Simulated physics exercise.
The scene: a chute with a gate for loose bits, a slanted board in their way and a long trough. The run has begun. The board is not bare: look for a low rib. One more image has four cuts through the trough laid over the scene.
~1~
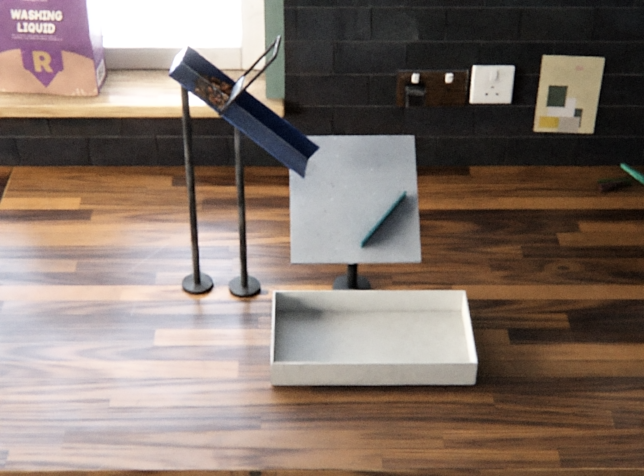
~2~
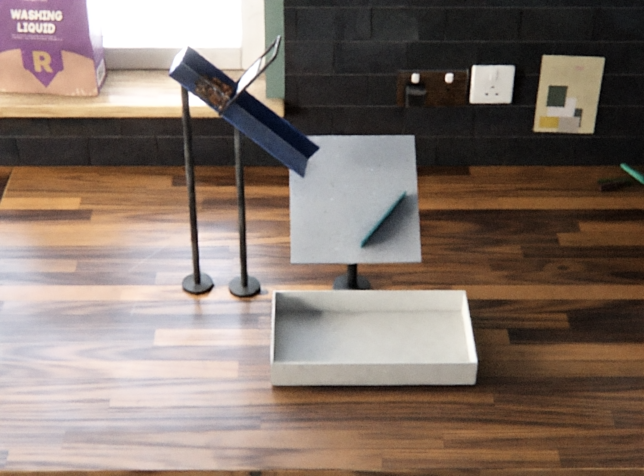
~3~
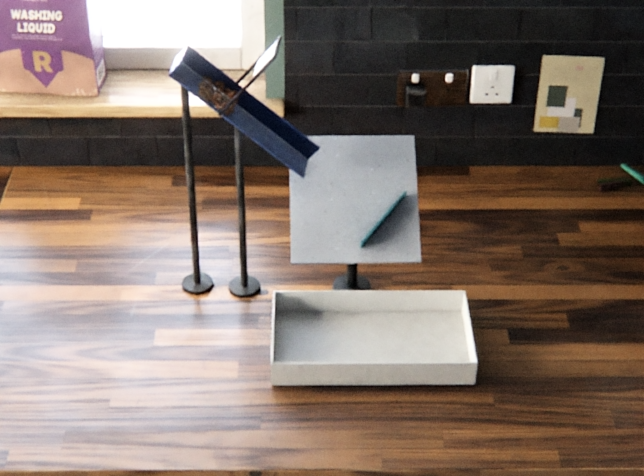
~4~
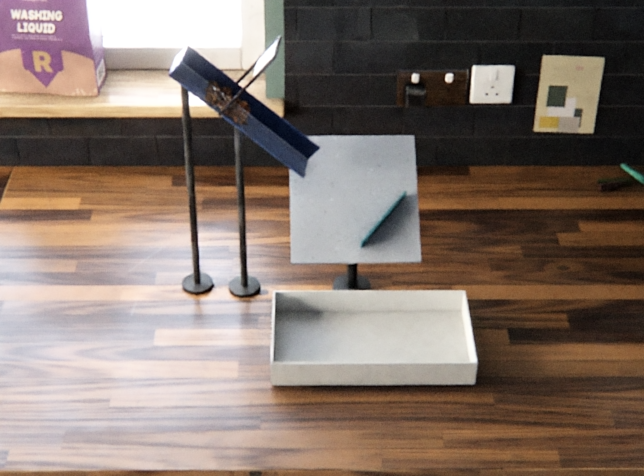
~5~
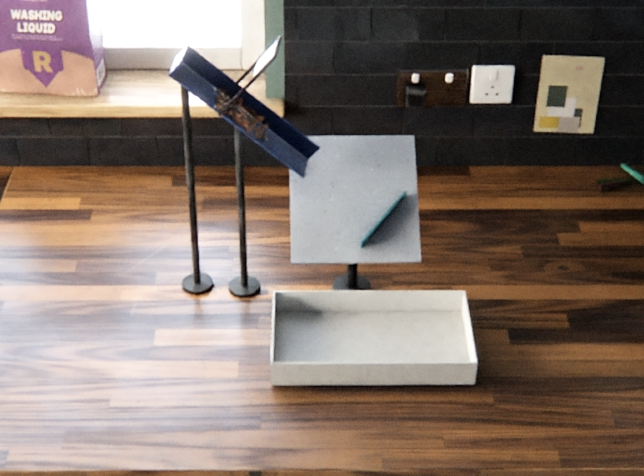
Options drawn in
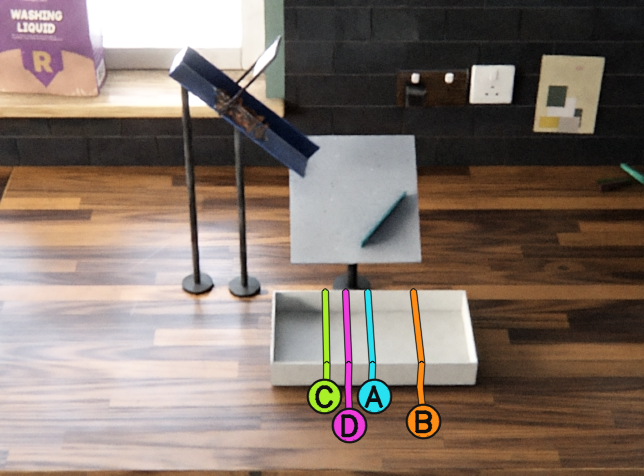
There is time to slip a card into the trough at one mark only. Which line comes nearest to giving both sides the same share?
Take D.
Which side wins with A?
More lands on the left.
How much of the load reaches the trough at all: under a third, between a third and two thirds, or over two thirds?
About that: Over two thirds.
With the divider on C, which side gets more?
The right side.
On the marked copy, line A crosses the front rim at (372, 363); line B crosses the front rim at (421, 363); line C crosses the front rim at (326, 363); line D crosses the front rim at (348, 363).
With A, of what is caught, nearly all on the left of the divider, a stray few on the right.
With B, of what is caught, all on the left of the divider, none on the right.
With C, of what is caught, a stray few on the left of the divider, nearly all on the right.
With D, of what is caught, about half on the left of the divider, about half on the right.
